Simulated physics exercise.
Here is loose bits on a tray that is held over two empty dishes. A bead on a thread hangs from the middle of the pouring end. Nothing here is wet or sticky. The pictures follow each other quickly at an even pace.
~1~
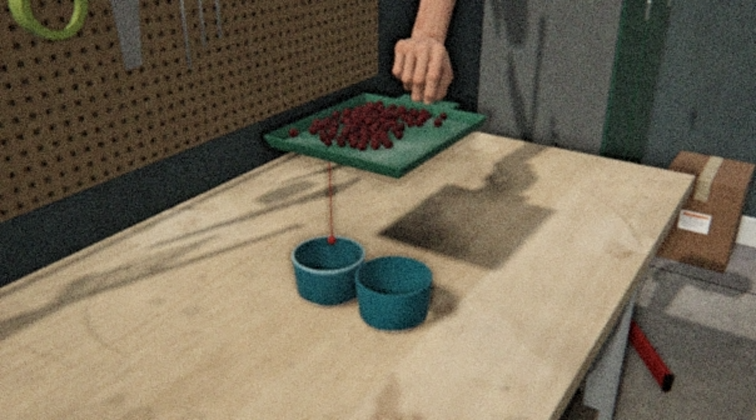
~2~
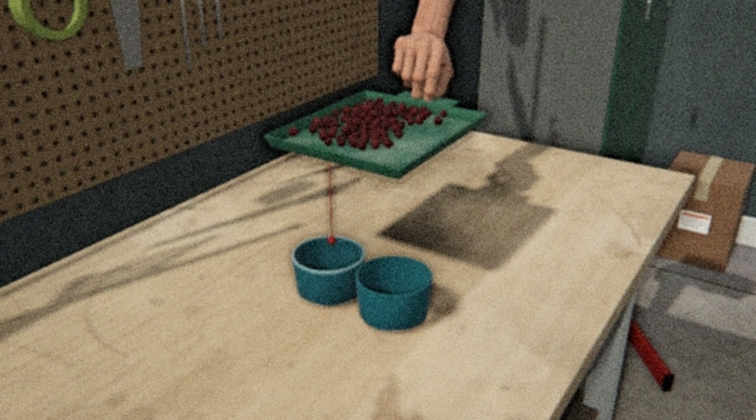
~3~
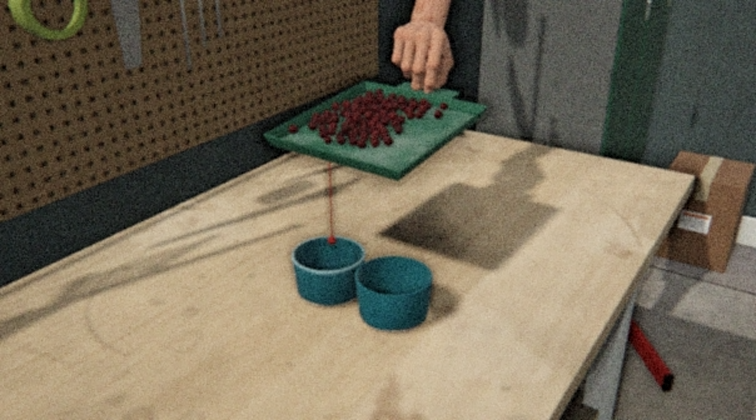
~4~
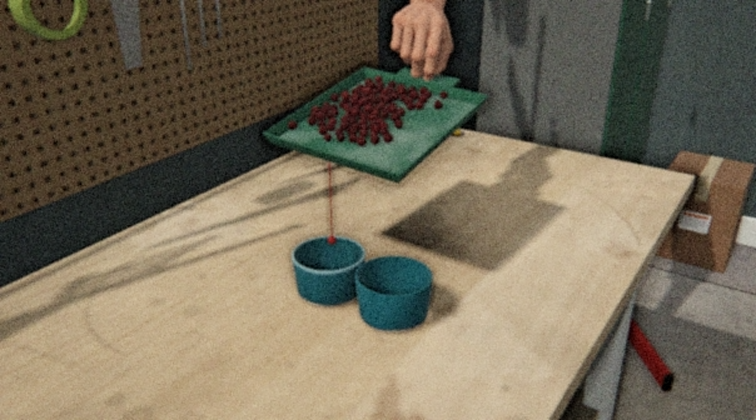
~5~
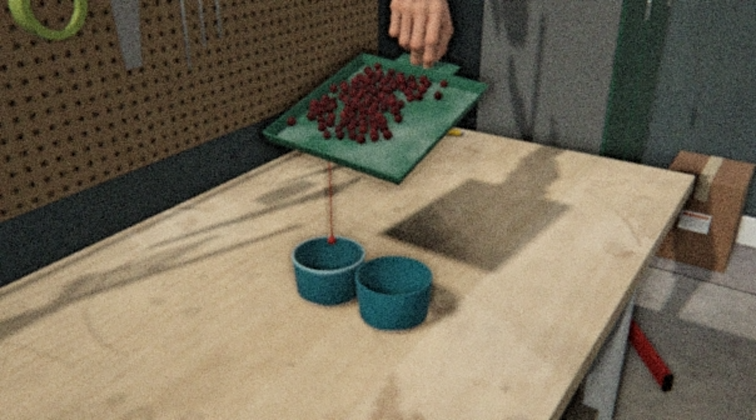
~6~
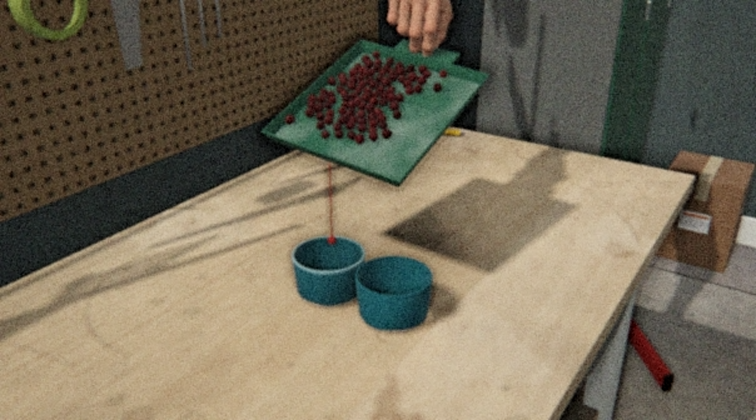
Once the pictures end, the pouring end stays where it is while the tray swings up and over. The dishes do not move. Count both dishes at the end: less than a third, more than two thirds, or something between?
In the dishes lies from one third to two thirds of it.
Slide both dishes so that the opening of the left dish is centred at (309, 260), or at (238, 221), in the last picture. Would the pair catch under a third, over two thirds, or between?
The first try: More than two thirds. The second: Under a third.
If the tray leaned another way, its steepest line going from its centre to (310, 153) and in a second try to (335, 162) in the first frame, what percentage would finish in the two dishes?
About 10 and 20 per cent.
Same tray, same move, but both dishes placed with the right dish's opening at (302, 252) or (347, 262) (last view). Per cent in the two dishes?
Roughly 0 per cent, and 40 per cent.
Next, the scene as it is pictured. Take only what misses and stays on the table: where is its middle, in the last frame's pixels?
At about (324, 351).
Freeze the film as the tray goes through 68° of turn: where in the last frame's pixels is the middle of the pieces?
Around (359, 166).
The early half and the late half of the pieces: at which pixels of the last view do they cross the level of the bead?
Around (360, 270) and then (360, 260).
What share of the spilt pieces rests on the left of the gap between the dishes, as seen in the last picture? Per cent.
Roughly 80 in a hundred.
Shortly afterwards, tray tipped steeply; near two thirds on the tray; a little in the right dish; only a few outside both; near a quarter in the air.
Next, tray tipped past a quarter turn; near a third in the right dish; a little in the left dish; near a third outside both; near a quarter in the air.
Some moments later, tray tipped past a quarter turn; near half in the right dish; a little in the left dish; near half outside both.
In the end, tray tipped past a quarter turn; near half in the right dish; a little in the left dish; near half outside both.
